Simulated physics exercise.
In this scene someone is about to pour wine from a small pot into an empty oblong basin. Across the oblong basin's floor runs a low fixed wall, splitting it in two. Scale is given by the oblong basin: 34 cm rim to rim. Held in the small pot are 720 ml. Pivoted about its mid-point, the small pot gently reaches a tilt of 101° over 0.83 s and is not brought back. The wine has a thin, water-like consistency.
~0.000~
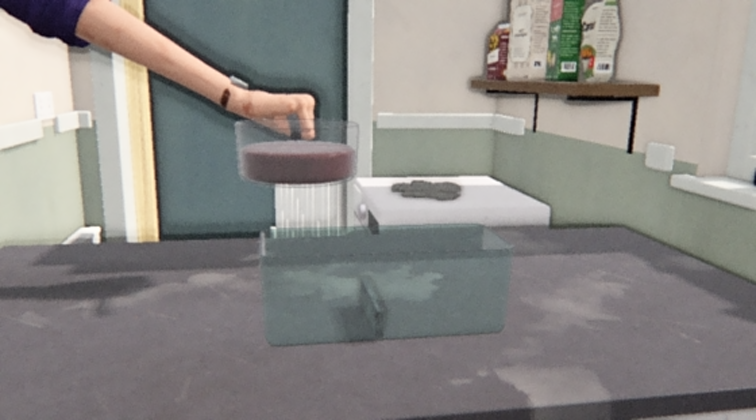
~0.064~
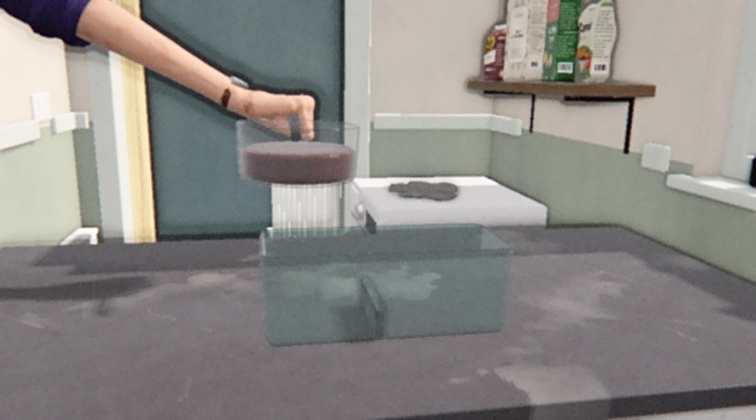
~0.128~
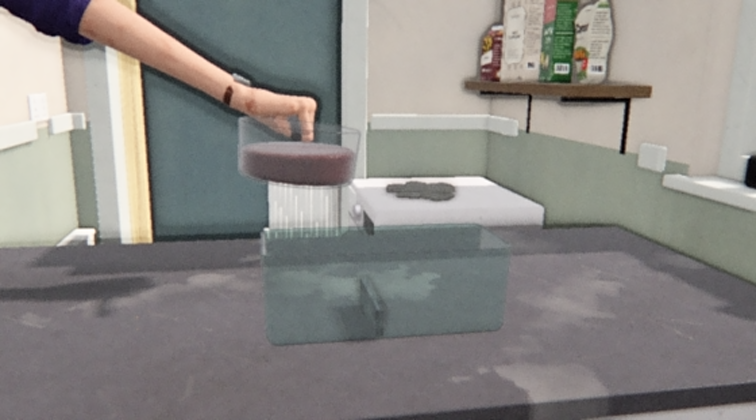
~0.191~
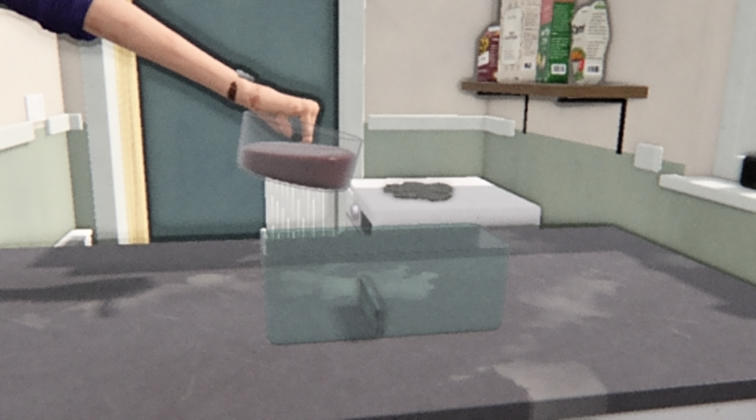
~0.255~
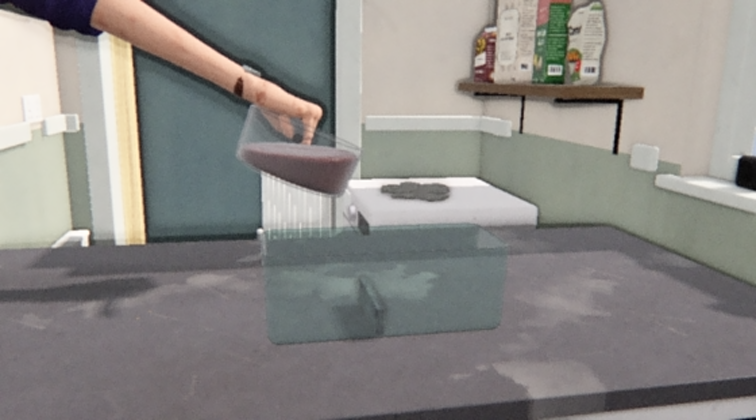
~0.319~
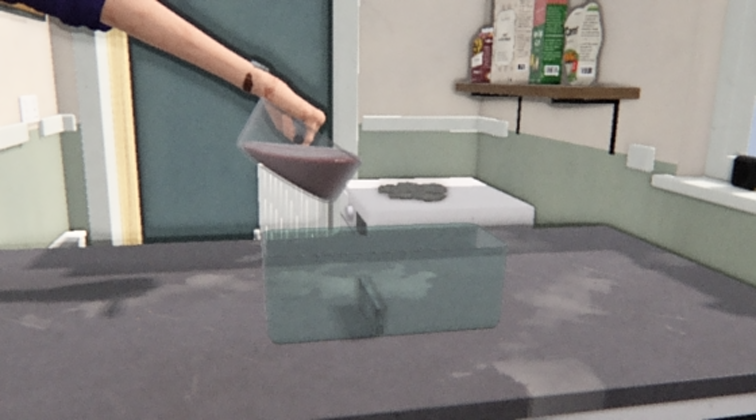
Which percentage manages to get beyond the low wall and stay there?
Beyond the low wall, roughly 62 per cent stays.
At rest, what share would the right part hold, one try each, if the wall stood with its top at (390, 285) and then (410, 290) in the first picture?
Respectively close to 40 and 10 %.
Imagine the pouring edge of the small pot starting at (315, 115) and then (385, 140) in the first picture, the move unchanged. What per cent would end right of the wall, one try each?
Respectively 10 and 90 %.
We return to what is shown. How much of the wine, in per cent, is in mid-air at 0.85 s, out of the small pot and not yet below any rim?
Around 7 per cent of the liquid is in flight.
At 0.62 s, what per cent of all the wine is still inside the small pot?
Fraction remaining: Approx. 32 per cent.
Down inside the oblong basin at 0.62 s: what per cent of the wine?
Fraction in basin: Approx. 34%.
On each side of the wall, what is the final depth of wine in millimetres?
Left roughly 14 mm; right roughly 18 mm.
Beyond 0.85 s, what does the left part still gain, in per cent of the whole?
Roughly 16 in a hundred.
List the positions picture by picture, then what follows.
The first frame shows tilt 0°; pouring edge (358, 125); surface from (241, 148) to (354, 148); the oblong basin's rim runs from (261, 244) to (498, 237); the wall's top is at (372, 295).
The second frame shows tilt 1°; pouring edge (358, 127); surface from (241, 149) to (354, 148).
The third frame shows tilt 6°; pouring edge (359, 133); surface from (241, 148) to (354, 150).
The fourth frame shows tilt 13°; pouring edge (361, 140); surface from (241, 147) to (355, 152).
The fifth frame shows tilt 22°; pouring edge (361, 151); surface from (239, 146) to (357, 154).
The sixth frame shows tilt 33°; pouring edge (360, 162); surface from (240, 143) to (358, 154); 1 per cent is over the edge.
Then, 0.62 s in, the tilt is 86° and 32 per cent is still to pour, 1 is left of the wall and 33 right of it.
Then, 0.85 s in, the tilt is 101° and 8 per cent is still to pour, 23 is left of the wall and 62 right of it.
Then, 1.08 s in, the tilt is 101° and 1 per cent is still to pour, 36 is left of the wall and 61 right of it.
Then, 1.33 s in, the tilt is 101° and 0 per cent is still to pour, 38 is left of the wall and 61 right of it.
Finally, 38 per cent lies left of the wall, 62 right of it and 0 outside.
